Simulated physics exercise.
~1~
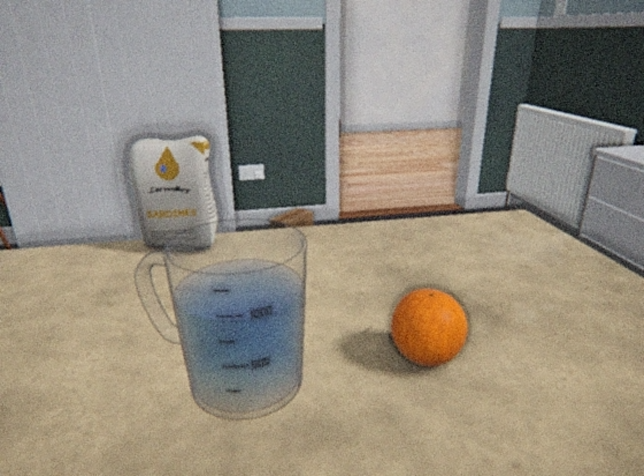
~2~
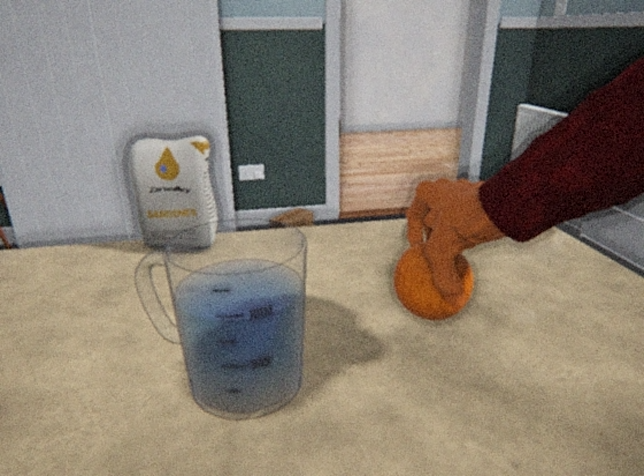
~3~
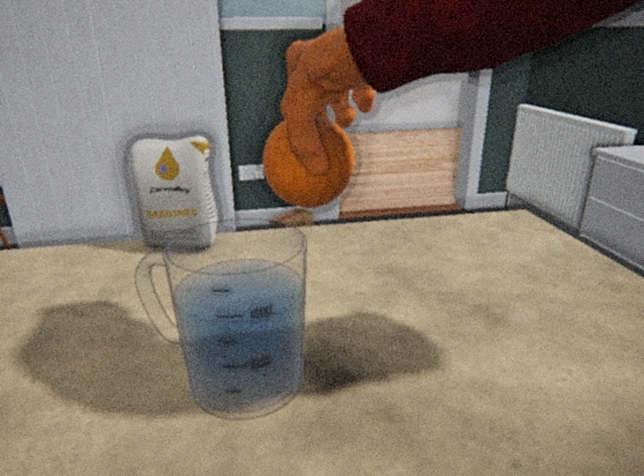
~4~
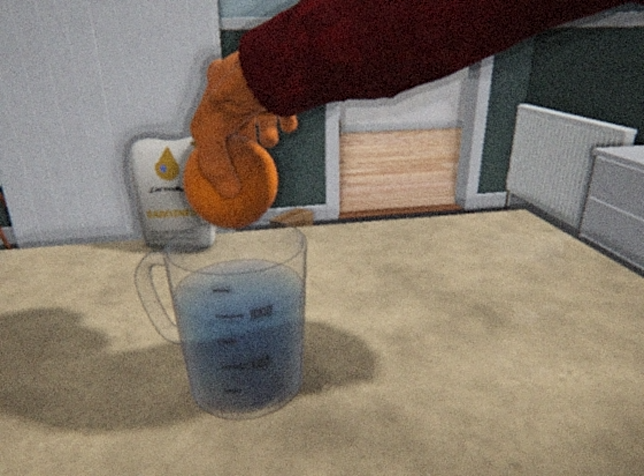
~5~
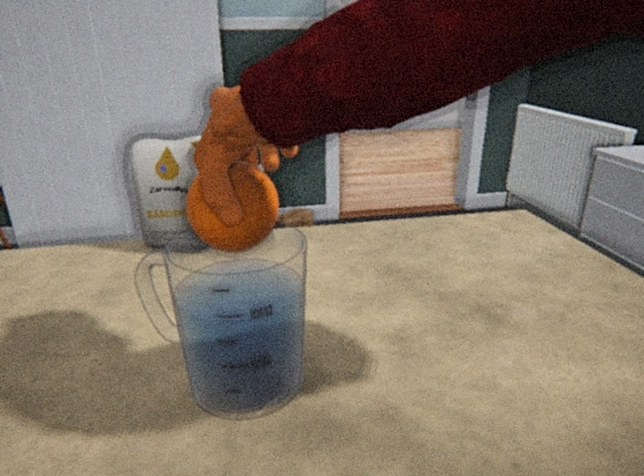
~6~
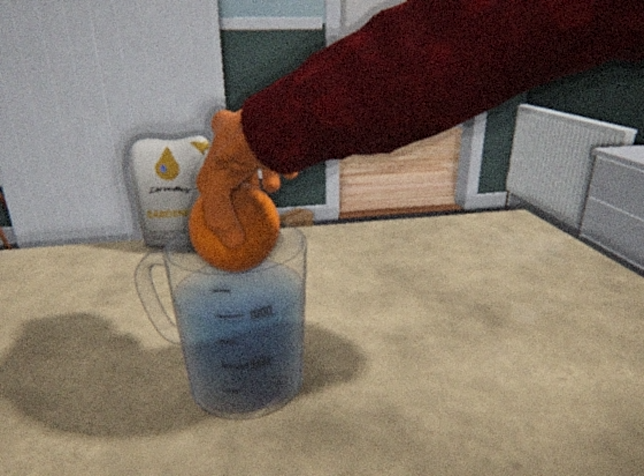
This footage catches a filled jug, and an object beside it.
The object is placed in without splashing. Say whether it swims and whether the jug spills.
In the end it remains up, and the jug contains it all.
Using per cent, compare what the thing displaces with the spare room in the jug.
50 %.
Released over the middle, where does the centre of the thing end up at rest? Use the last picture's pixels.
(240, 288), roughly.
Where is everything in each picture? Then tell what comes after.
In the first frame, the orange lies on the top at (429, 327); jug (242, 313) about two thirds full.
The second frame shows a hand picks up the orange at (433, 280); jug about two thirds full, surface at (240, 287).
In the third frame, the orange is carried over at (309, 162); jug (242, 313) about two thirds full.
In the fourth frame, the orange is above the jug at (231, 181); jug about two thirds full, surface at (240, 287).
The fifth frame shows the orange comes down at (233, 206); jug (242, 313) about two thirds full.
In the sixth frame, the orange is just over the surface at (235, 226); jug about two thirds full, surface at (240, 287).
Soon after, the orange enters the dyed water; the jug is about three quarters full.
Later, the orange comes up again; the jug is nearly full.
In the end, the orange floats; the jug is nearly full; nothing is spilt.
